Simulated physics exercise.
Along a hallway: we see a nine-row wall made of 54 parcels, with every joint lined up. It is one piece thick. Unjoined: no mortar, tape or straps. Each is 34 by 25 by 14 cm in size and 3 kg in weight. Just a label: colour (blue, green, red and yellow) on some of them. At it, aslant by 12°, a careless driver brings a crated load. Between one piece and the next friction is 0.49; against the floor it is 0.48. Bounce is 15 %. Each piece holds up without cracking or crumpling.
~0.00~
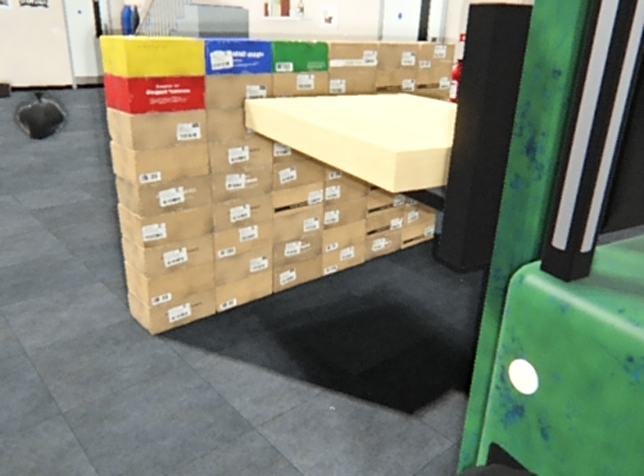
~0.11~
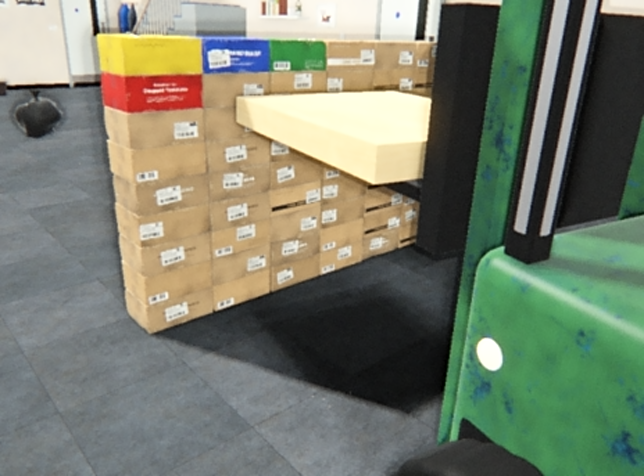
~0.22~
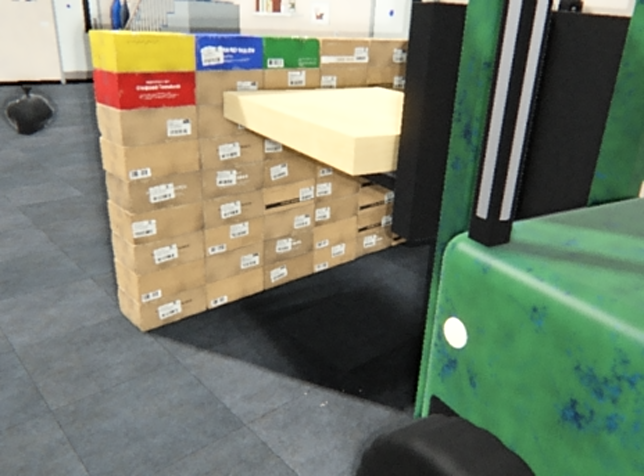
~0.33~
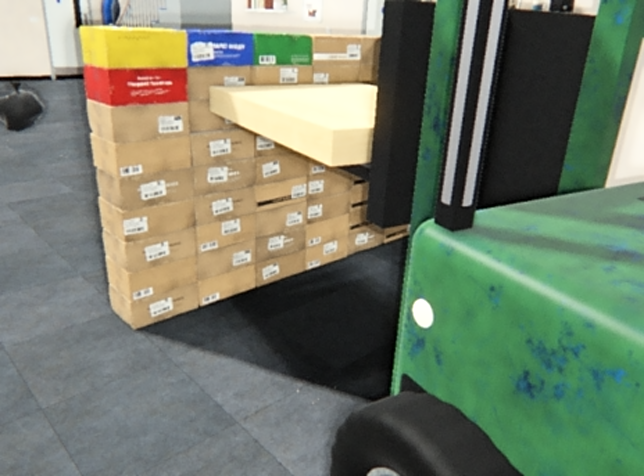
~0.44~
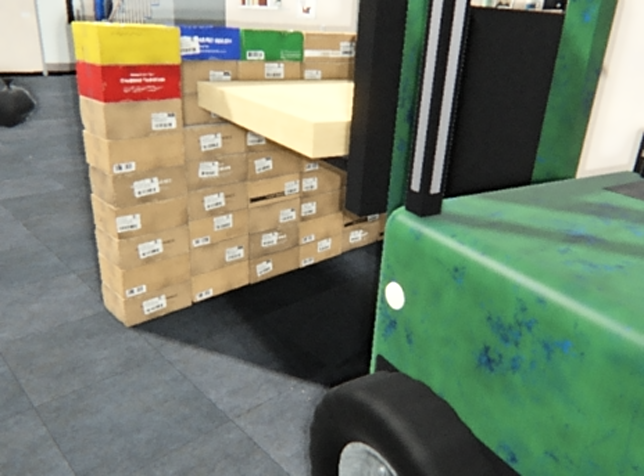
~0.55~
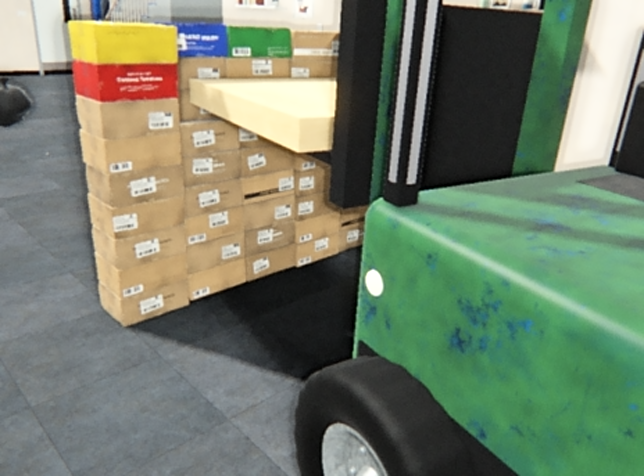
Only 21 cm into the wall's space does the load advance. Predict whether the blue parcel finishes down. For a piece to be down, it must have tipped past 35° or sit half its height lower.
Prediction: It does.
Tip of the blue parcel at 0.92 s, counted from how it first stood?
Roughly 30°.
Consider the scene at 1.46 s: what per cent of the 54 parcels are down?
20 %.
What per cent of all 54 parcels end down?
Something near 20 percent.
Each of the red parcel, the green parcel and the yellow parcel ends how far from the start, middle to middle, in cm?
Net displacement, roughly: Red ~ 0 cm, green ~ 220 cm, yellow ~ 0 cm.
After 0.92 s, none of the 54 parcels down, 24 disturbed; blue parcel leaning 31°; green parcel leaning 13°.
After 1.46 s, 12 of the 54 parcels down; blue parcel upside down; green parcel leaning 41°, 23 cm lower.
After 2.42 s, 12 of the 54 parcels down; blue parcel upside down; green parcel upside down.
At rest (4.5 s), 12 of the 54 parcels down; blue parcel upside down; green parcel upside down; red parcel unmoved. As the last picture would show them, middles, blue parcel near (67, 202), green parcel near (128, 176).
